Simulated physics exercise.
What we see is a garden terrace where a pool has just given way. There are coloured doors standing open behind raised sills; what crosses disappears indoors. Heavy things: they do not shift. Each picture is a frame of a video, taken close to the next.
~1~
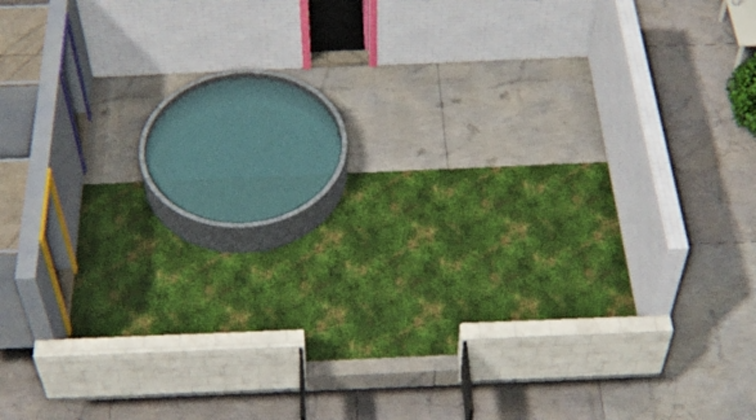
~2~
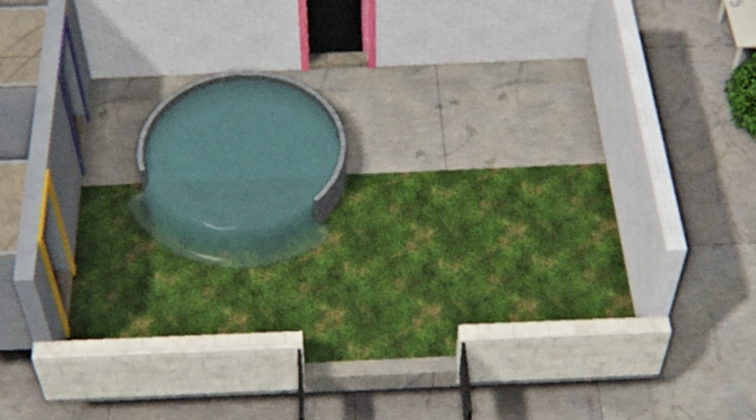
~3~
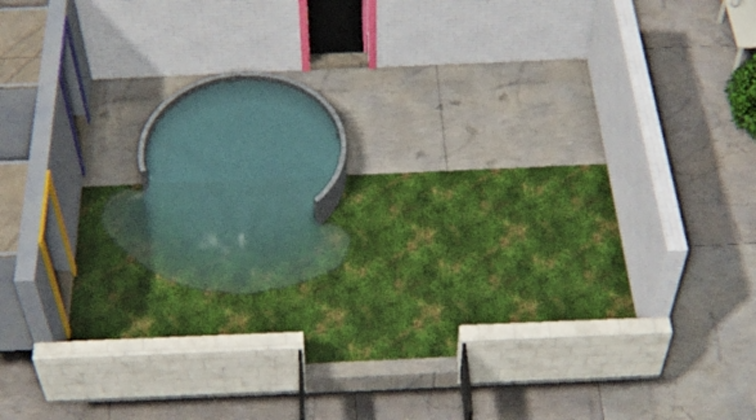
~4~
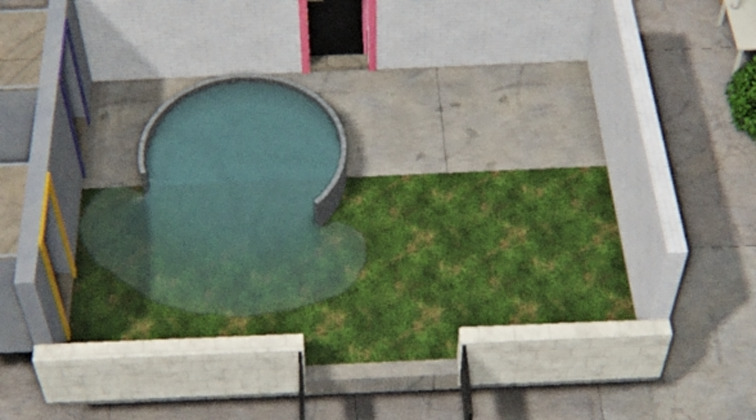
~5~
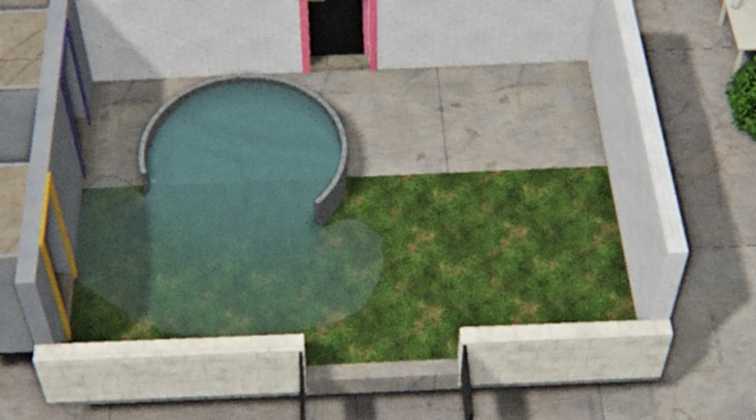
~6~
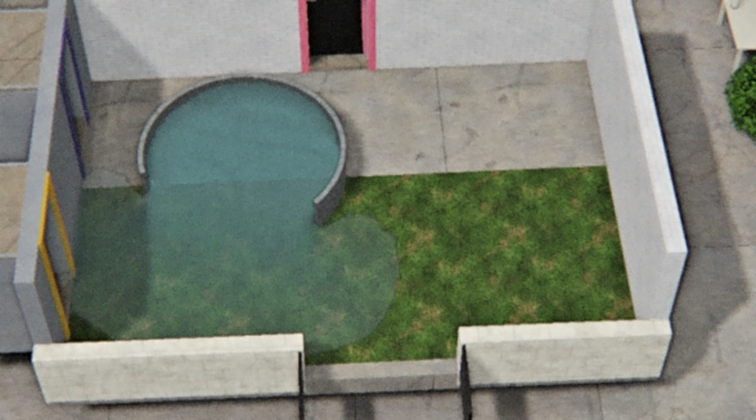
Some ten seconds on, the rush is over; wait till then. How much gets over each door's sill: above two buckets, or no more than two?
One by one: Yellow door: Over two pails; blue door: Two pails at most; pink door: Two pails at most.
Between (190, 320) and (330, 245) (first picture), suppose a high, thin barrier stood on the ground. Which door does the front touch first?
I'd pick the one in yellow.
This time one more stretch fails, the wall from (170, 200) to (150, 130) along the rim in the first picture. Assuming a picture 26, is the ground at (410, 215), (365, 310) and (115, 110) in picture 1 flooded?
So that's left bare for the first, left bare for the second and waterlogged for the third.
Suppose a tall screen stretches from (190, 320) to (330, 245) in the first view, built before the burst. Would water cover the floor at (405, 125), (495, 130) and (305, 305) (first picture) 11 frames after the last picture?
Taking them in order, I'd say parched, parched and parched.
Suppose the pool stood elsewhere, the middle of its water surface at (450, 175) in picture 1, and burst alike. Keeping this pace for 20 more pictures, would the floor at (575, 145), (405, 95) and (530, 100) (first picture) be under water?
So, in the order given, I'd say unaffected, unaffected, unaffected.
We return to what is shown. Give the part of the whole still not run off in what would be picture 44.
About 84 %.
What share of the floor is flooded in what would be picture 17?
Near 40 in a hundred.
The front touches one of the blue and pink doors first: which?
The blue-painted one.
A moment on, water covers 35 % of the floor; the yellow door under two buckets in, the blue door wet at the sill, nothing in, the pink door not reached.
Next, water covers 40 % of the floor; the yellow door under two buckets in, the blue door wet at the sill, nothing in, the pink door not reached.
Then, water covers 45 % of the floor; the yellow door far over two buckets in, the blue door wet at the sill, nothing in, the pink door not reached.
Later, water covers 65 % of the floor; the yellow door far over two buckets in, the blue door wet at the sill, nothing in, the pink door not reached.
In the end, water covers 95 % of the floor; the yellow door far over two buckets in, the blue door wet at the sill, nothing in, the pink door wet at the sill, nothing in.
